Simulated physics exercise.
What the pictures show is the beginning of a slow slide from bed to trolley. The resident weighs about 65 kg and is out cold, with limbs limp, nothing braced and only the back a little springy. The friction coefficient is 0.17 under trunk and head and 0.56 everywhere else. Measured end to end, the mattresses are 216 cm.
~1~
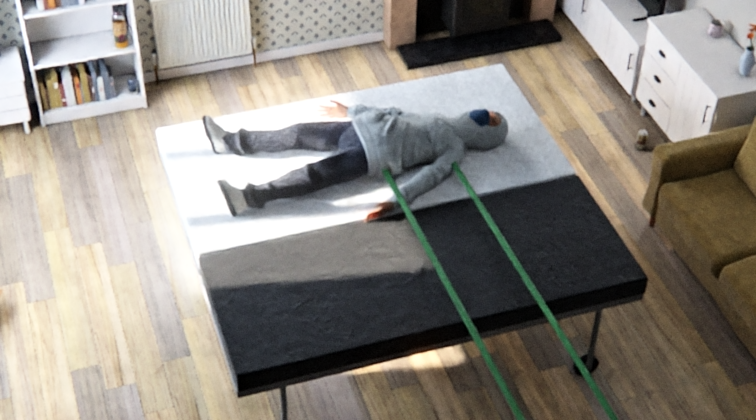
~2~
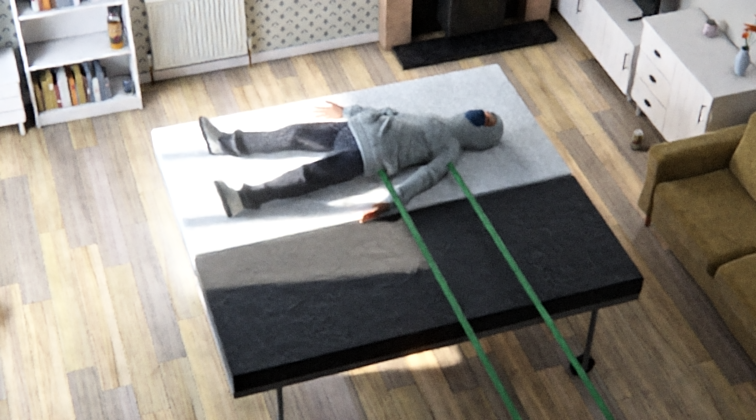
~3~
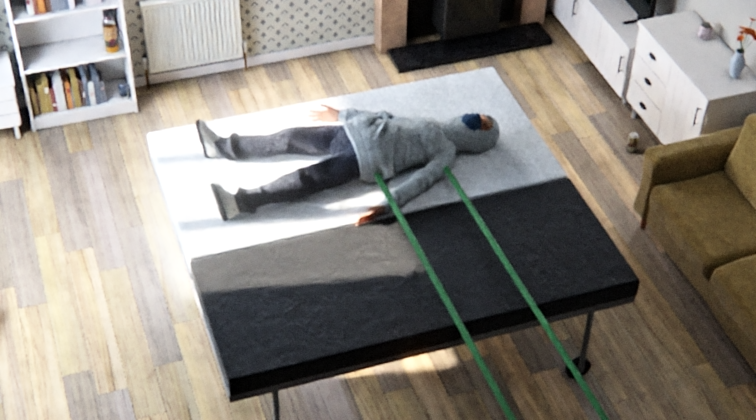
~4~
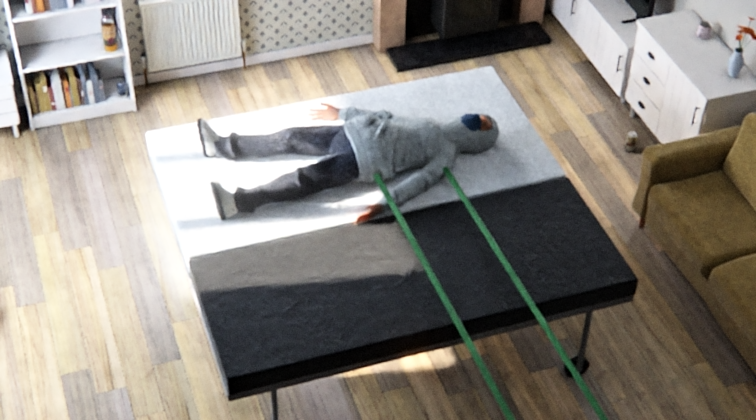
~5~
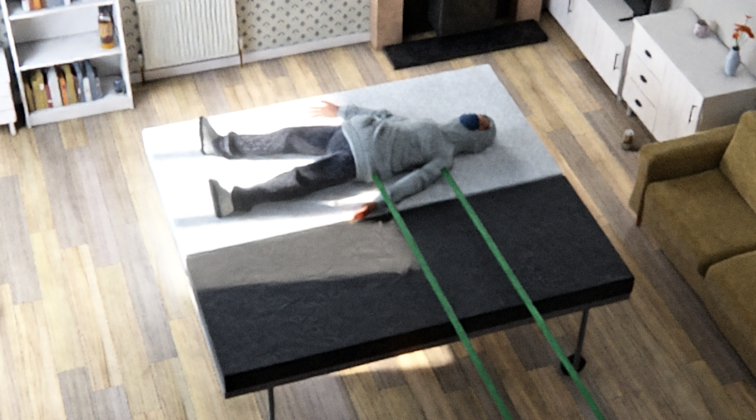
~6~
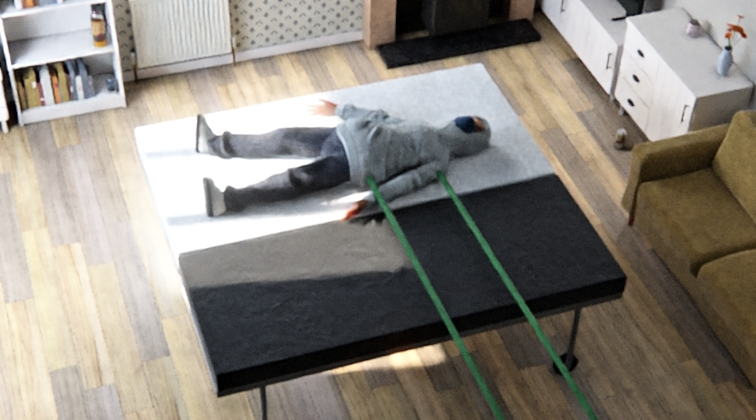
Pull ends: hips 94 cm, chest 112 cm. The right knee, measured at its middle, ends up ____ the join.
Beyond.
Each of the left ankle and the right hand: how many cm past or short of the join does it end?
Left ankle: 4 cm short; right hand: 4 cm short.
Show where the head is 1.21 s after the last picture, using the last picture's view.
Roughly (525, 210).
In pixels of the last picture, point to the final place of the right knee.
In the last picture it ends at roughly (374, 212).
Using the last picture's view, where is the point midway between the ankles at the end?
Estimate: About (307, 200).
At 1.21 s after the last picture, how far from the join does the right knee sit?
Position: About 24 cm short.
Then, 0.21 s after the last picture the right knee is 57 cm short of the join, near (287, 146) in the last picture's view; the right ankle 74 cm short of the join.
Then, 0.71 s after the last picture the right knee is 43 cm short of the join, near (306, 159) in the last picture's view.
Then, 1.21 s after the last picture the right knee is 24 cm short of the join, near (333, 178) in the last picture's view; the right ankle 54 cm short of the join.
At rest, head crosses the join; left hand crosses the join; right hand stops short of the join; left ankle stops short of the join; right ankle stops short of the join; right knee crosses the join.
